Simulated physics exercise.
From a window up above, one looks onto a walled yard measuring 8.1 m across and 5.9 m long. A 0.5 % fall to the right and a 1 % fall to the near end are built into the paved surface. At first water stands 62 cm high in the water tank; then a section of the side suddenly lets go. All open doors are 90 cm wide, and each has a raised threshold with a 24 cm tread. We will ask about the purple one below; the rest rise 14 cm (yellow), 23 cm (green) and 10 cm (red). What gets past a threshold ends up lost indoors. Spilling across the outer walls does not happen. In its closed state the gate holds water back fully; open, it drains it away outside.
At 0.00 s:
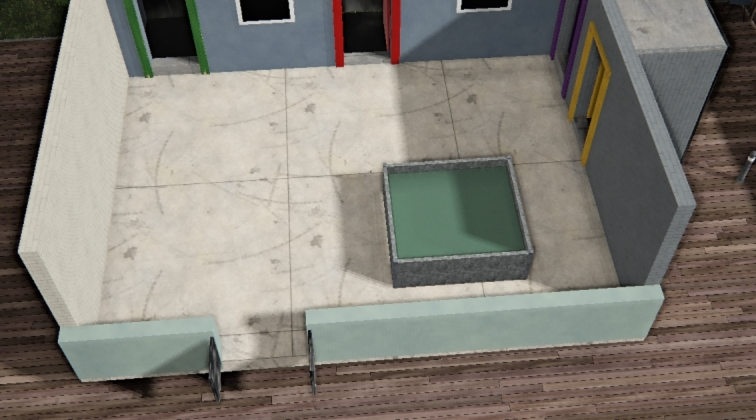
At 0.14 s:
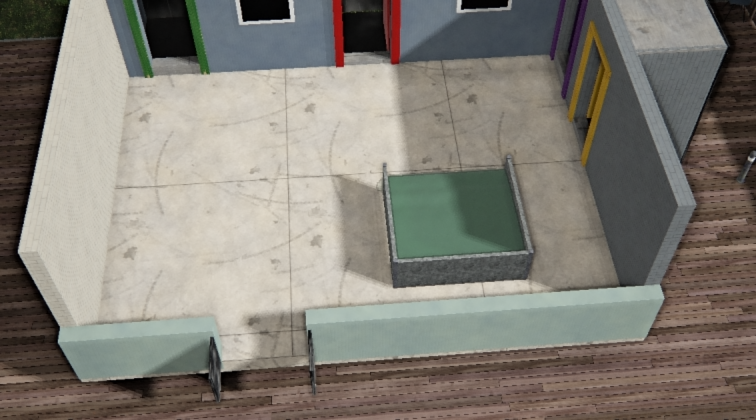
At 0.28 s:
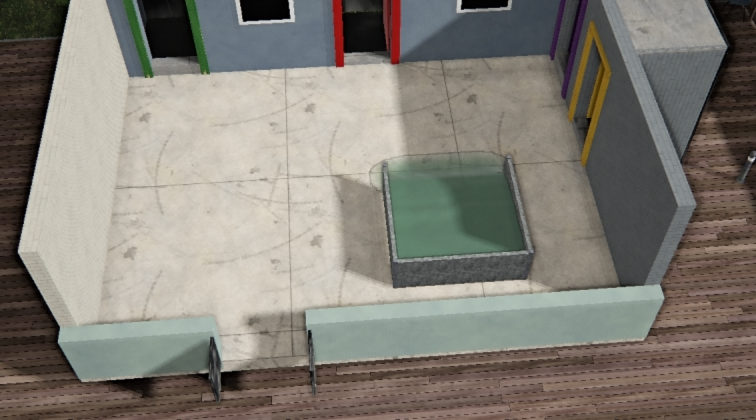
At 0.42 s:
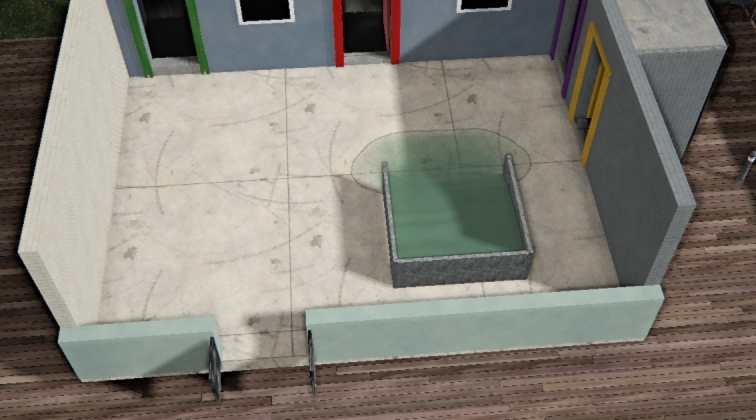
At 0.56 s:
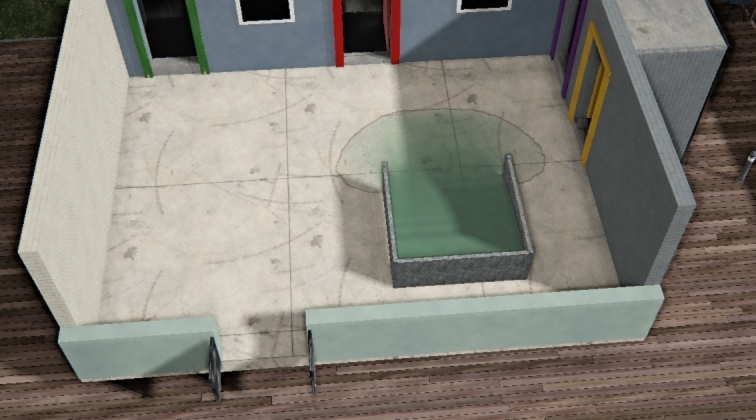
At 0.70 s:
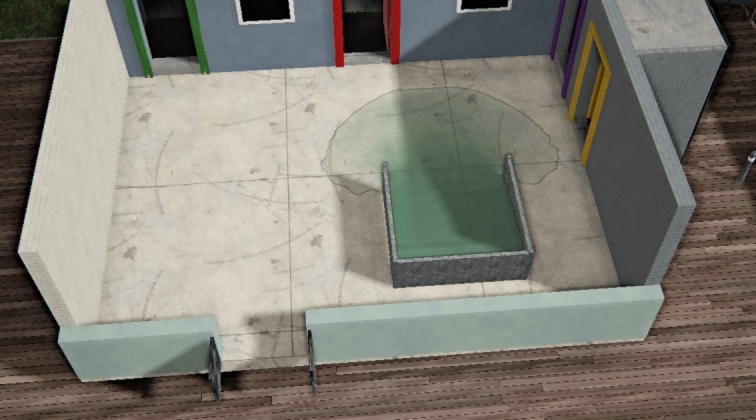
Walled yard seen from above, the far side of a stone tank opening and green water fanning out across the pale floor.
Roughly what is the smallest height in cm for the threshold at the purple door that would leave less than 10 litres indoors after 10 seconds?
Close to 28 cm.
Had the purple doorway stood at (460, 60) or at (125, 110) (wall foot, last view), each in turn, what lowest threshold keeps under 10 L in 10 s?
First place around 25 cm, second around 10.0 cm.
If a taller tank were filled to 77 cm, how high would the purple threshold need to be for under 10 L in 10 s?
Roughly 35 centimetres.
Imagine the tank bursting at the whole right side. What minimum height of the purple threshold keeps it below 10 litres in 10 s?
It needs to be about 15 cm high.
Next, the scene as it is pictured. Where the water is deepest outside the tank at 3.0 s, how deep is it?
Around 30 centimetres.
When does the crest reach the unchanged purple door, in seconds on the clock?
I'd guess close to 2.6 seconds.
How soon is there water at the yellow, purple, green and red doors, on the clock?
Door yellow: 1.2 seconds; door purple: 1.5 seconds; door green: 2.8 seconds; door red: 1.0 seconds.
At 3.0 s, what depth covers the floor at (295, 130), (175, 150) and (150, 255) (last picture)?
Some 1, 0 and 0 cm.
After 1.4 s water covers 30 % of the floor, deepest (31 cm) near (424, 66); it has not reached the purple door.
After 3.0 s water covers 35 % of the floor, deepest (30 cm) near (545, 59); 28 cm at the purple door, 12 litres in over its 26 cm threshold.
After 10.0 s water covers 95 % of the floor, deepest (12 cm) near (619, 318); 4 cm at the purple door, 16 litres in over its 26 cm threshold.
At the purple door as built, the water arrived by 1.5 s and peaked near 32 cm at 2.6 s.
Run again over the same 10 s with other heights there, 17 litres in over 25.5 cm, 1 litre over 34.5 cm. The limit of 10 litres is kept from about 28 cm up.
